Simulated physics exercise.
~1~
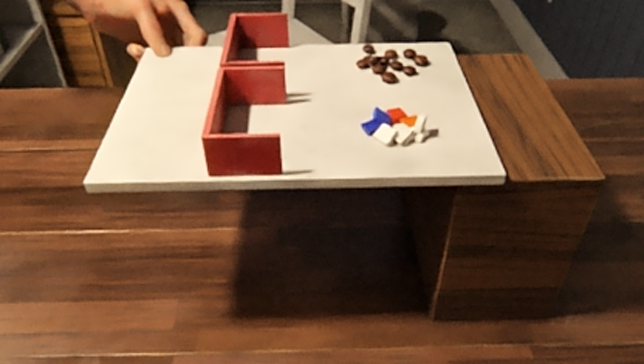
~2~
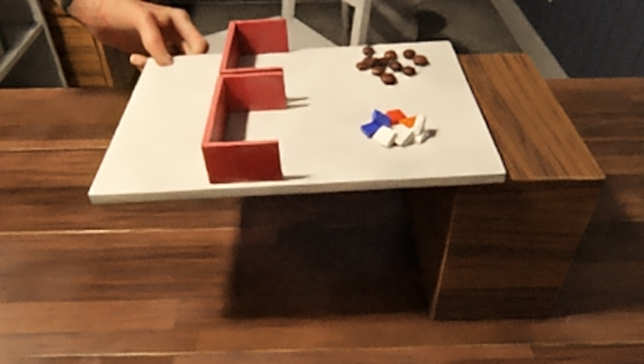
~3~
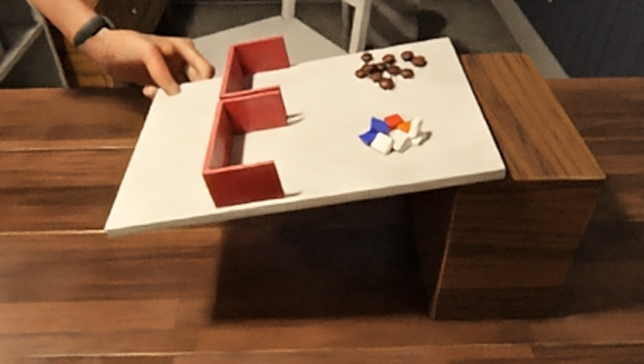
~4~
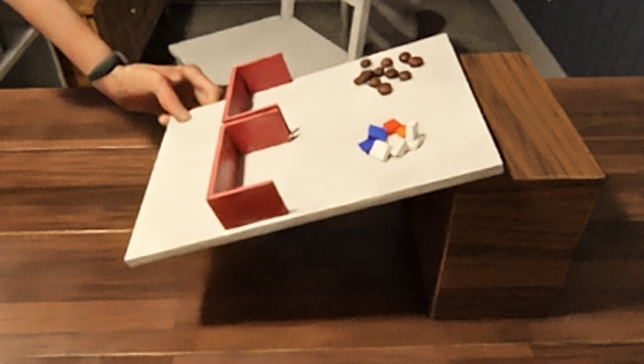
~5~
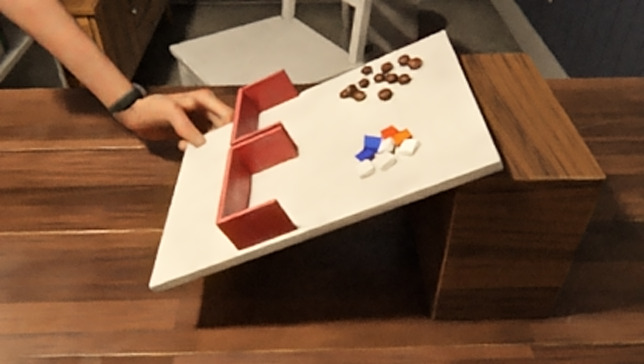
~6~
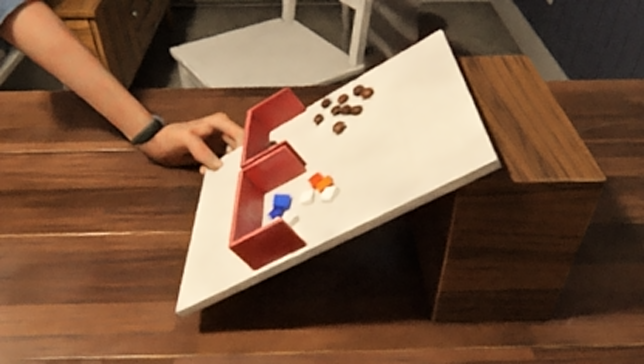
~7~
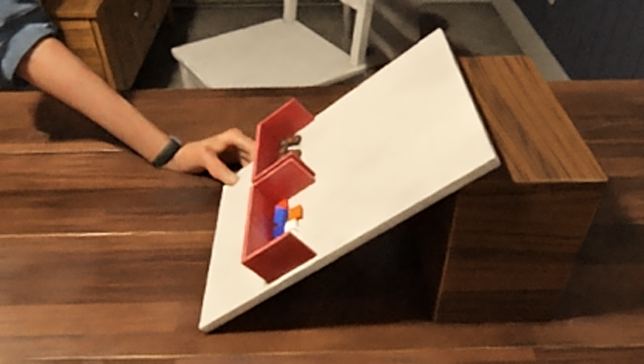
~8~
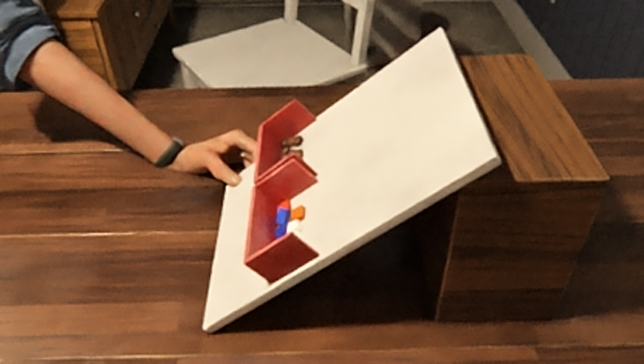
In the video, a hand lowers the left end of a white board propped on a wooden block, steepening its slope until brown pieces and blue, orange and white pieces slide down leftward, each group coming to rest against its own red barrier.
